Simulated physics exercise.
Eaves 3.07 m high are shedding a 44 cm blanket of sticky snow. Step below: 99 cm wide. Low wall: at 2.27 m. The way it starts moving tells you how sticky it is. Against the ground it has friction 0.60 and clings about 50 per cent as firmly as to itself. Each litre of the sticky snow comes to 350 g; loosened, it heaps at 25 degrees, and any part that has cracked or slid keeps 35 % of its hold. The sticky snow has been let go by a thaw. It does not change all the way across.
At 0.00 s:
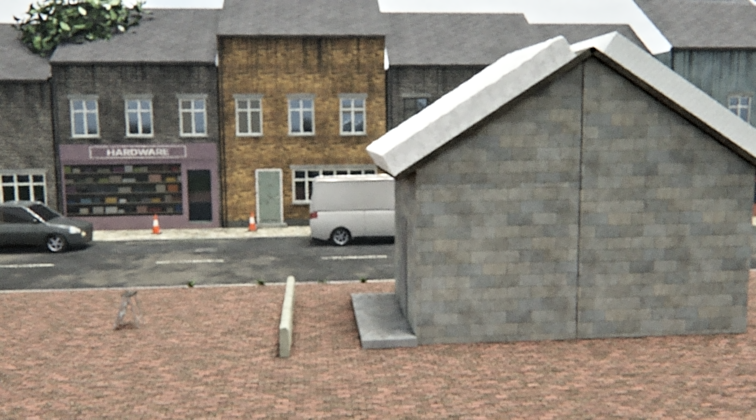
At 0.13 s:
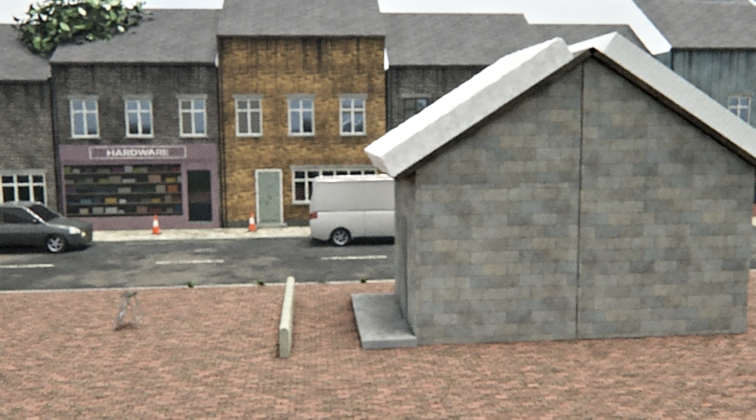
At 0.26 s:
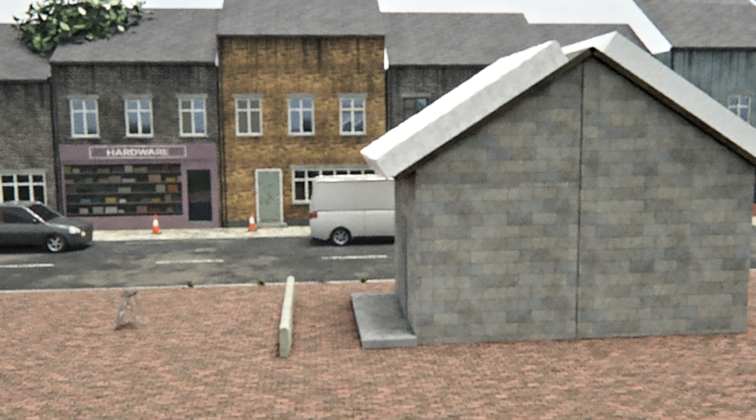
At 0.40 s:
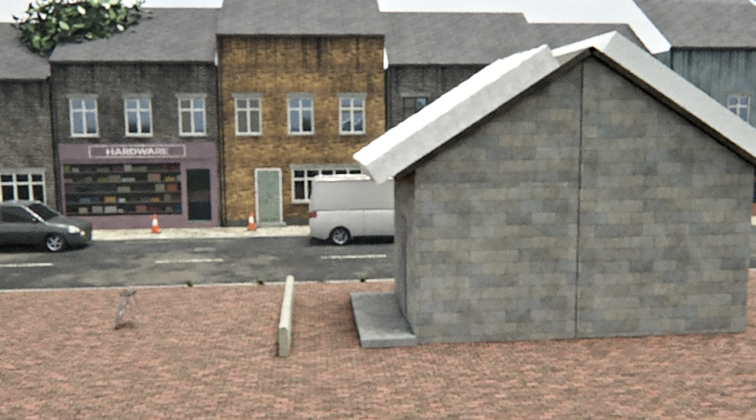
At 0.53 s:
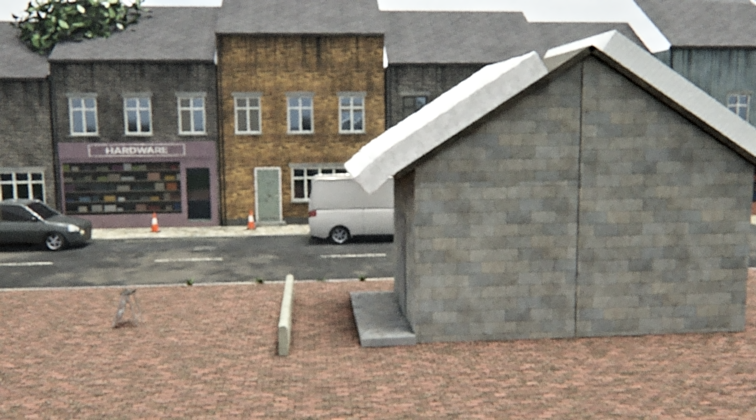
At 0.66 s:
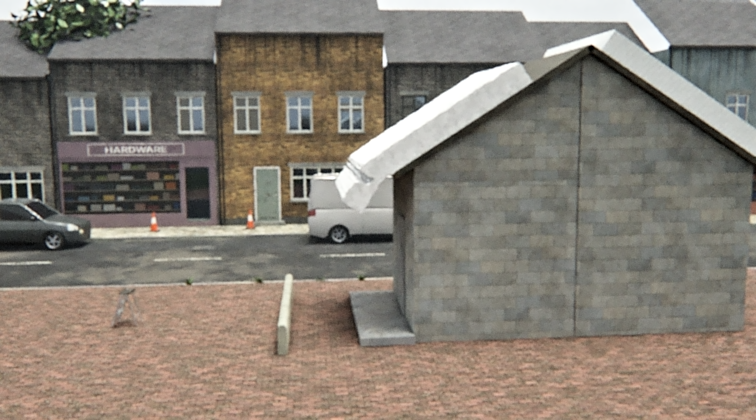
A thick white blanket of snow slides left down the stone building's roof and cracks.
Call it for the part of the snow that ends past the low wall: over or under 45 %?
Call: Over.
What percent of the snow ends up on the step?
About 2 %.
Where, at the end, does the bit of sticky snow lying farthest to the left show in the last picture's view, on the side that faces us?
(33, 357), give or take.
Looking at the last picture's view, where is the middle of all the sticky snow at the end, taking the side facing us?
It comes out near (224, 342), give or take.
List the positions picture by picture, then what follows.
Leading edge of the sticky snow at (383, 158), 3 % of it past the eaves, in one piece, in the first frame.
Leading edge of the sticky snow at (381, 159), its middle shifted 3.5 cm, 4 % of it past the eaves, in one piece, in the second frame.
Leading edge of the sticky snow at (376, 162), its middle shifted 14 cm, 7 % of it past the eaves, in one piece, in the third frame.
Leading edge of the sticky snow at (367, 168), its middle shifted 32 cm, 12 % of it past the eaves, in one piece, in the fourth frame.
Leading edge of the sticky snow at (356, 180), its middle shifted 57 cm, 18 % of it past the eaves, cracking, in the fifth frame.
Leading edge of the sticky snow at (343, 198), its middle shifted 89 cm, 26 % of it past the eaves, cracking, in the sixth frame.
After 1.09 s, 58 % is still on the roof and 0 % is past the low wall.
After 1.59 s, none is still on the roof and 30 % is past the low wall.
After 2.10 s, none is still on the roof and 62 % is past the low wall.
After 2.60 s, none is still on the roof and 62 % is past the low wall.
After 3.00 s, at the end, none is still on the roof and 62 % is past the low wall.
